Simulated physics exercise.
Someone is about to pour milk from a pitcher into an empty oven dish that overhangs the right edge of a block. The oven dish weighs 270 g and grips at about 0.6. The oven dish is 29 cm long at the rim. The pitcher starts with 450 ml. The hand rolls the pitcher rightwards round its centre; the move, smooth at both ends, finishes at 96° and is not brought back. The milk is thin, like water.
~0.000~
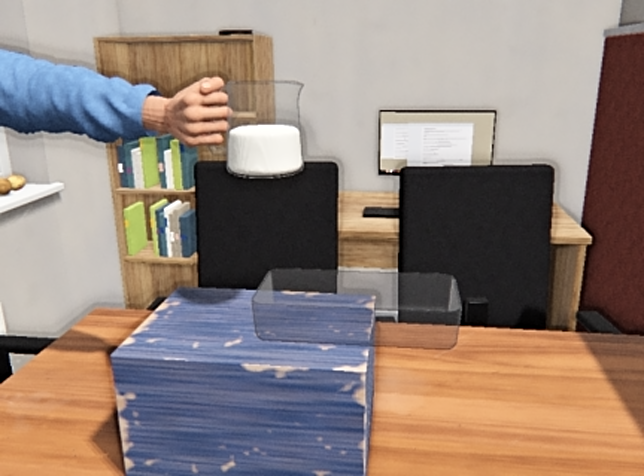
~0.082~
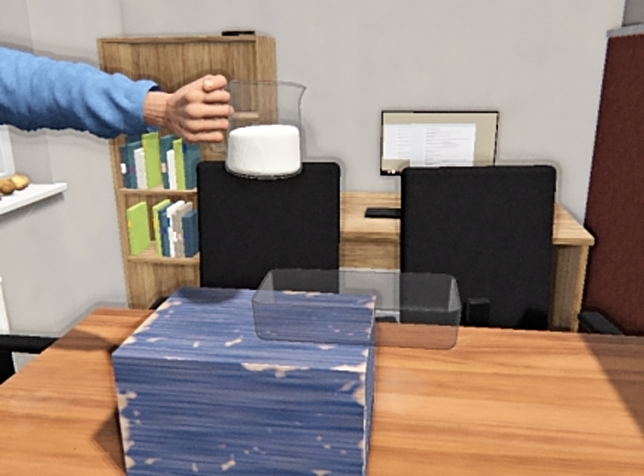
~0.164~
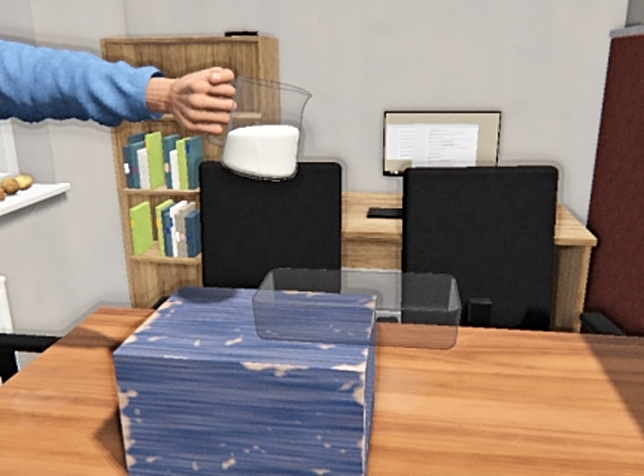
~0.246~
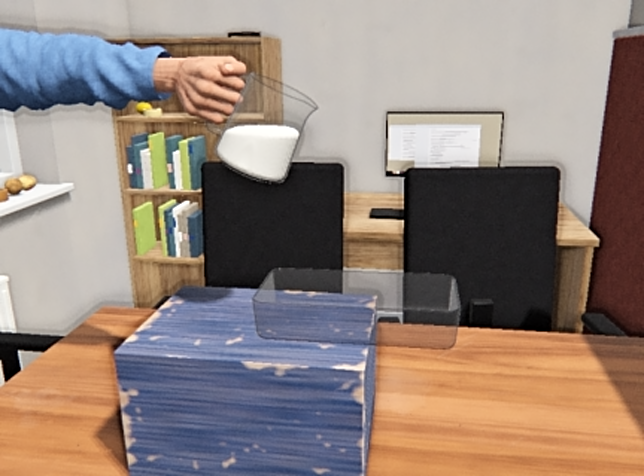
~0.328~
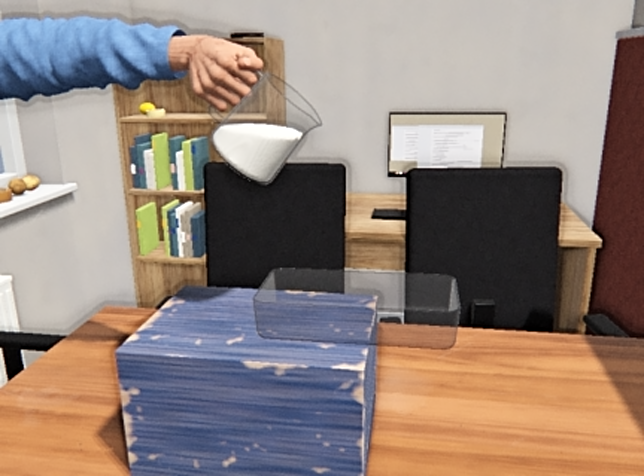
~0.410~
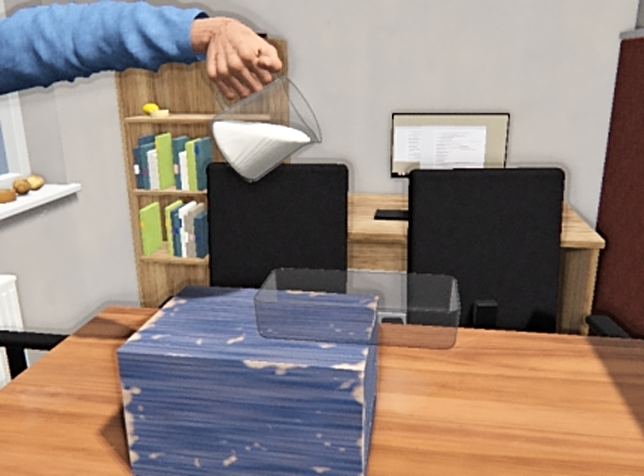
A hand in a blue sleeve held a clear pitcher of milk above an empty glass dish on a blue block, then smoothly tilted the pitcher over to the right, the milk still inside.
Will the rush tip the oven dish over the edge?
The oven dish topples off.
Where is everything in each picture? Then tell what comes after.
The first picture shows tilt 0°; pouring edge (303, 83); surface from (232, 130) to (299, 130); the oven dish's rim runs from (261, 286) to (457, 293); the block's edge is at (363, 372).
The second picture shows tilt 3°; pouring edge (306, 86); surface from (232, 131) to (299, 129).
The third picture shows tilt 12°; pouring edge (312, 94); surface from (231, 132) to (298, 130).
The fourth picture shows tilt 25°; pouring edge (318, 107); surface from (227, 131) to (299, 131).
The fifth picture shows tilt 41°; pouring edge (322, 124); surface from (220, 127) to (301, 134).
The sixth picture shows tilt 58°; pouring edge (322, 142); surface from (218, 122) to (310, 136).
Then, 0.65 s in, the tilt is 94° and 71 per cent is still to pour; the oven dish lies level with 0 per cent in it.
Then, 0.83 s in, the tilt is 96° and 38 per cent is still to pour; the oven dish lies level with 30 per cent in it.
Then, 1.02 s in, the tilt is 96° and 20 per cent is still to pour; the oven dish leans 18° with 40 per cent in it.
Then, 1.22 s in, the tilt is 96° and 11 per cent is still to pour; the oven dish leans 49° with 51 per cent in it.
Finally, the oven dish leans 180° with 0 per cent in it.
